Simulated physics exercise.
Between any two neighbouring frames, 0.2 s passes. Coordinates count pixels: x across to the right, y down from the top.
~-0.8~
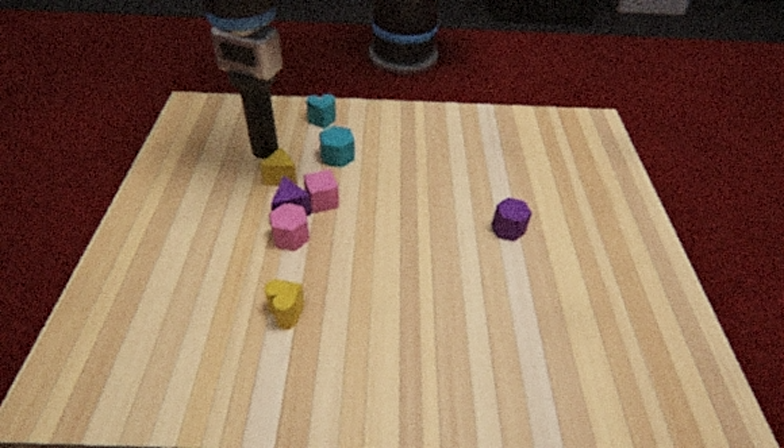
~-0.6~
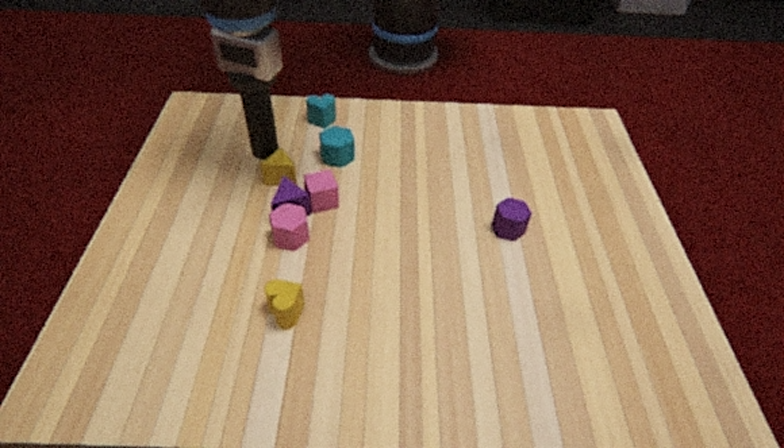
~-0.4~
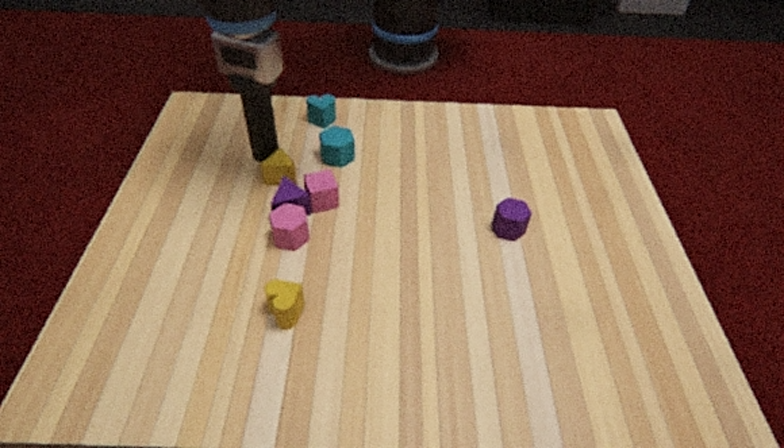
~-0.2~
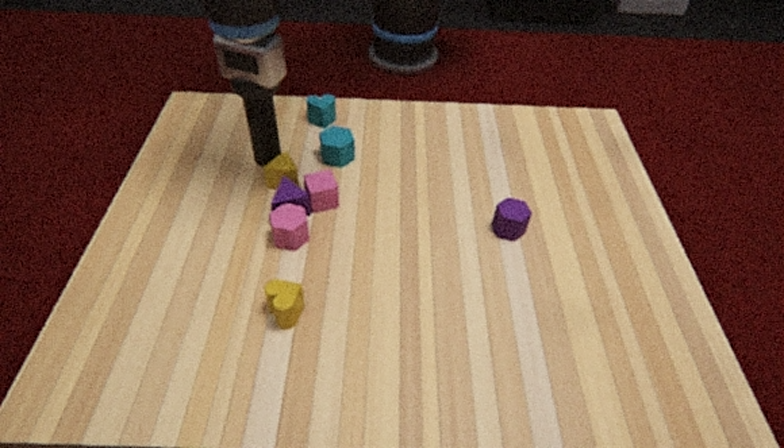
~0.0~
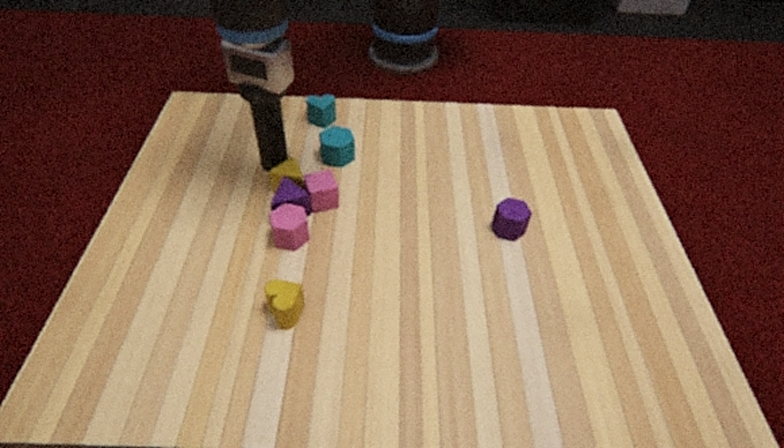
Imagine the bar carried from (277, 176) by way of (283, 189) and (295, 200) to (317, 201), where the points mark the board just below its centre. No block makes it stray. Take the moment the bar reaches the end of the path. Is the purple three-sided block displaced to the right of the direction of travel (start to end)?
Going by the path, yes.
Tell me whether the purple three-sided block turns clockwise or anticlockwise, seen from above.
Spins counterclockwise.
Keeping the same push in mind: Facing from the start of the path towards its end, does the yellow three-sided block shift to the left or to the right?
It will end up to the right.
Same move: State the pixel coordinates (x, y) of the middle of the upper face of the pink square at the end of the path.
I'd guess (346, 182).
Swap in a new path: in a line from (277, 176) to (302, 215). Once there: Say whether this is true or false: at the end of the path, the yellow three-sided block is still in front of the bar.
Answer: True.
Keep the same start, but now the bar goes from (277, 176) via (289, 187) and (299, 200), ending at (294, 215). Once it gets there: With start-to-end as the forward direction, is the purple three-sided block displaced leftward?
Final answer: No.
What follows on the original path. Halfway along, bar at (286, 184); purple three-sided block at (276, 199), turned 25° anticlockwise; yellow three-sided block at (300, 188); pink square at (325, 180).
At the end, bar at (316, 188); purple three-sided block at (273, 201), turned 20° anticlockwise; yellow three-sided block at (318, 197), turned 30° clockwise; pink six-sided block at (289, 218); pink square at (346, 182).
